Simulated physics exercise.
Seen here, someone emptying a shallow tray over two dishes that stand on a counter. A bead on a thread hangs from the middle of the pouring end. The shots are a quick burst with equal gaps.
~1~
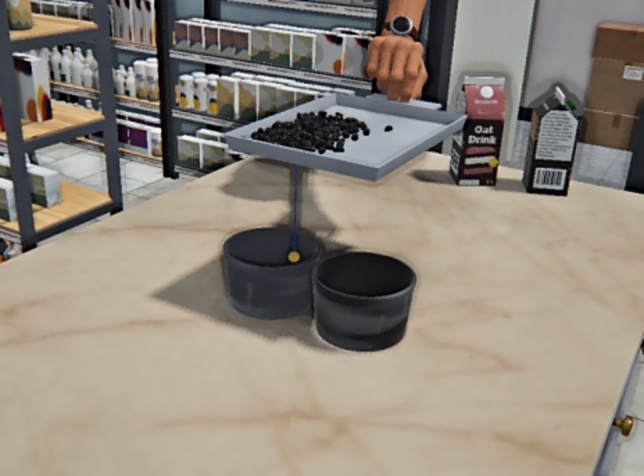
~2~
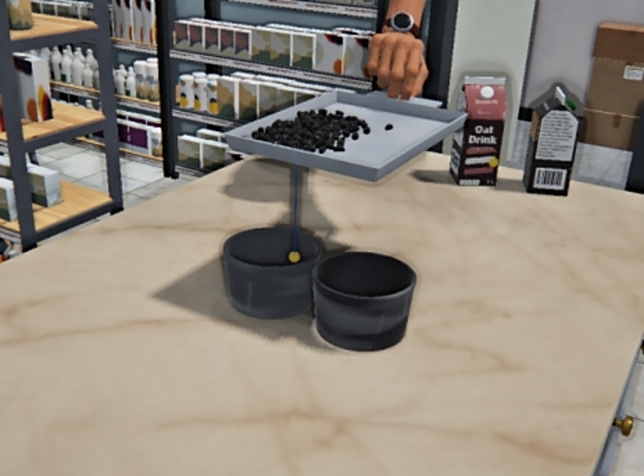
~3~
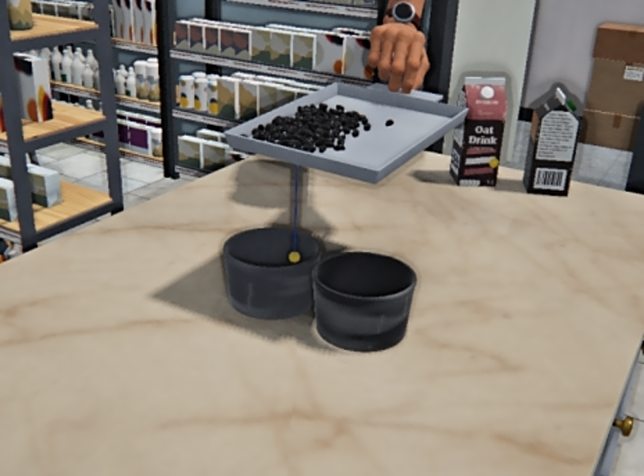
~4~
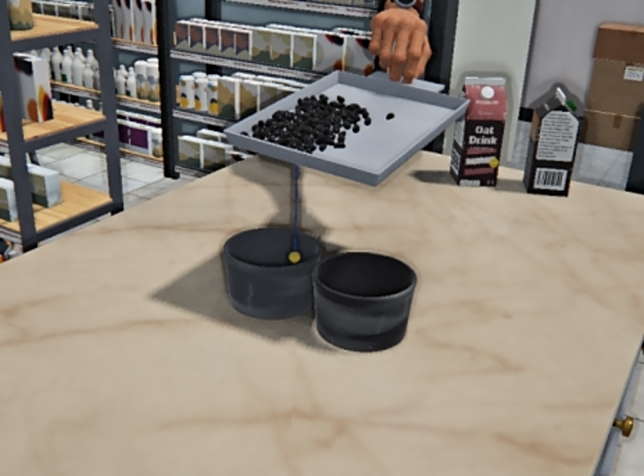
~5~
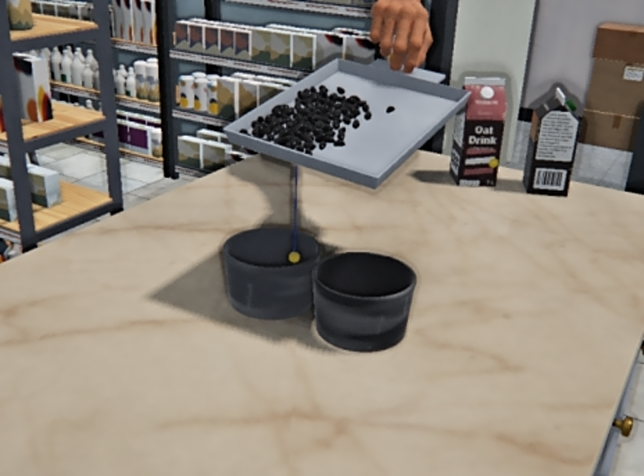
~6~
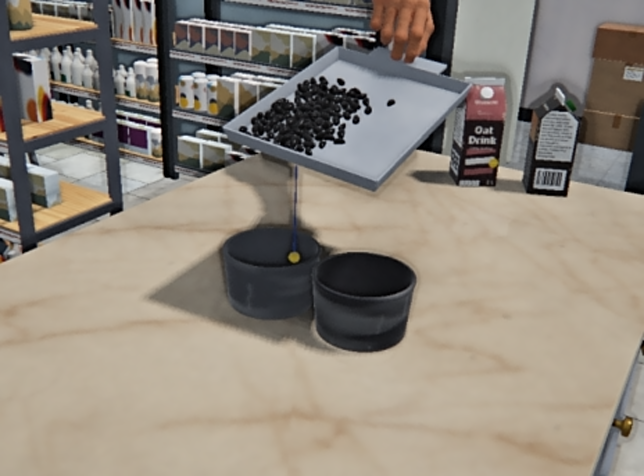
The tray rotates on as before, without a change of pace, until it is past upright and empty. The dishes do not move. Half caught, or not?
The two hold less than half of the load.
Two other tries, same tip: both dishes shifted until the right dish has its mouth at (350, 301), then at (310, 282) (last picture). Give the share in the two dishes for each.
Roughly 90 per cent, and 50 per cent.
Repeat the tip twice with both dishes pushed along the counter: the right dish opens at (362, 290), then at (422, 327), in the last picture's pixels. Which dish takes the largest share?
The first try: The right-hand dish. The second: The dish on the left.
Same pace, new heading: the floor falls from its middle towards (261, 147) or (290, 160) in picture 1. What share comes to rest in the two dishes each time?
About 50 and 0 per cent.
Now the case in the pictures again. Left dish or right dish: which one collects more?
It is right.
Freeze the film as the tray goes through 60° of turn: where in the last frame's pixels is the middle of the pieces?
Near (330, 145).
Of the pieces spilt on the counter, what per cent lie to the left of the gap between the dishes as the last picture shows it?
Roughly 40 in a hundred.
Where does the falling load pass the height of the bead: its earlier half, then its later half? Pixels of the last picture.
At about (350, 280), then at (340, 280).
Just after the last frame, tray tipped steeply; almost all on the tray; just a few outside both; about a tenth in the air.
A moment on, tray tipped past a quarter turn; about a tenth on the tray; roughly a quarter in the right dish; roughly a third outside both; roughly a quarter in the air.
Further on, tray tipped past a quarter turn; roughly a third in the right dish; roughly two thirds outside both.
When it is over, tray tipped past a quarter turn; roughly a third in the right dish; not one in the left dish; roughly two thirds outside both.
